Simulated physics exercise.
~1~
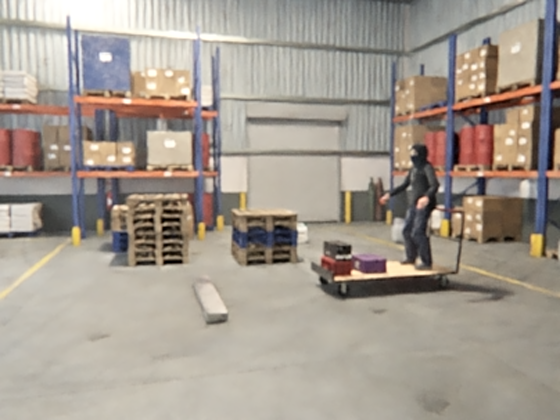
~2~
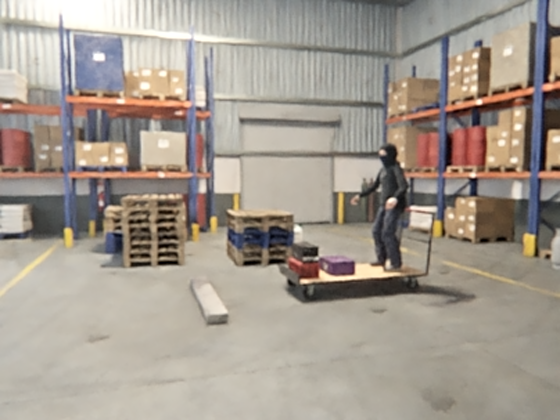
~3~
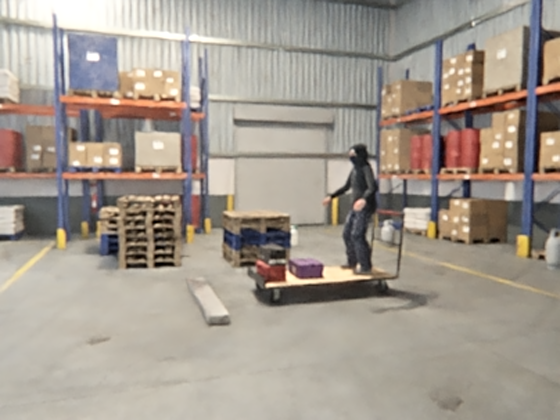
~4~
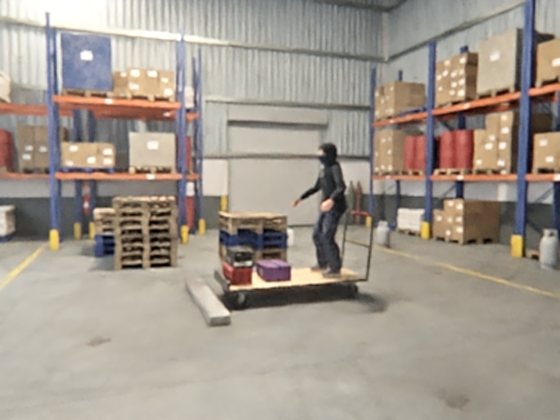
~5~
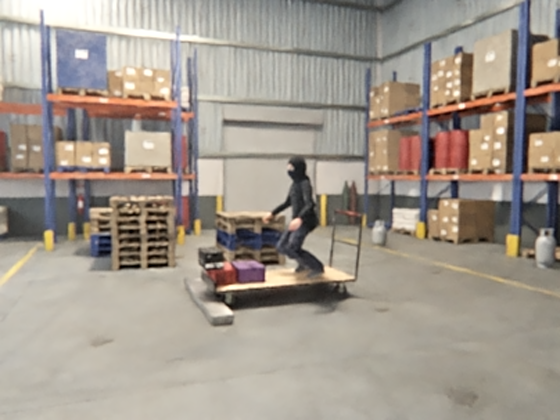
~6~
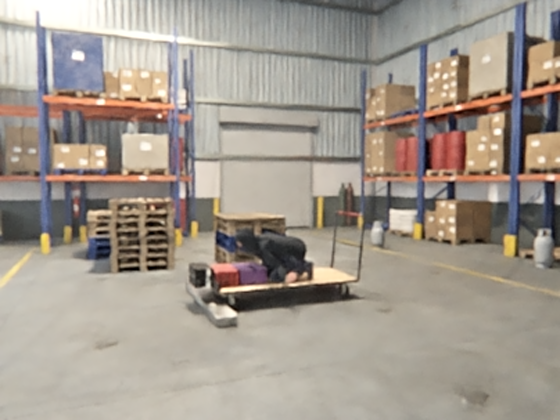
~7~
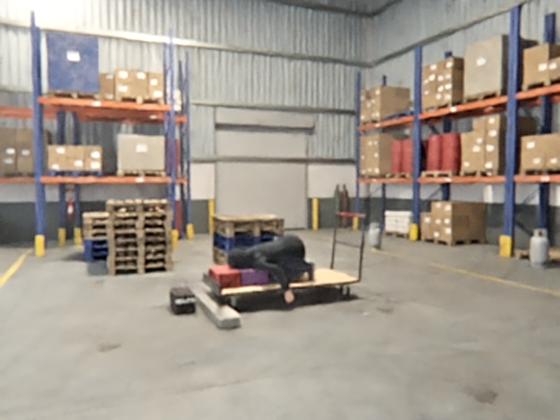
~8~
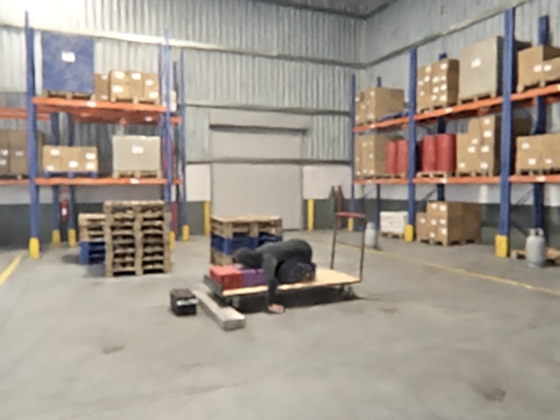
In a warehouse, a flat trolley carrying a standing masked figure and several boxes rolls left until it stops at a low kerb; the figure folds forward onto the deck as a black box tumbles over the front, ending upside down on the floor beyond the kerb.
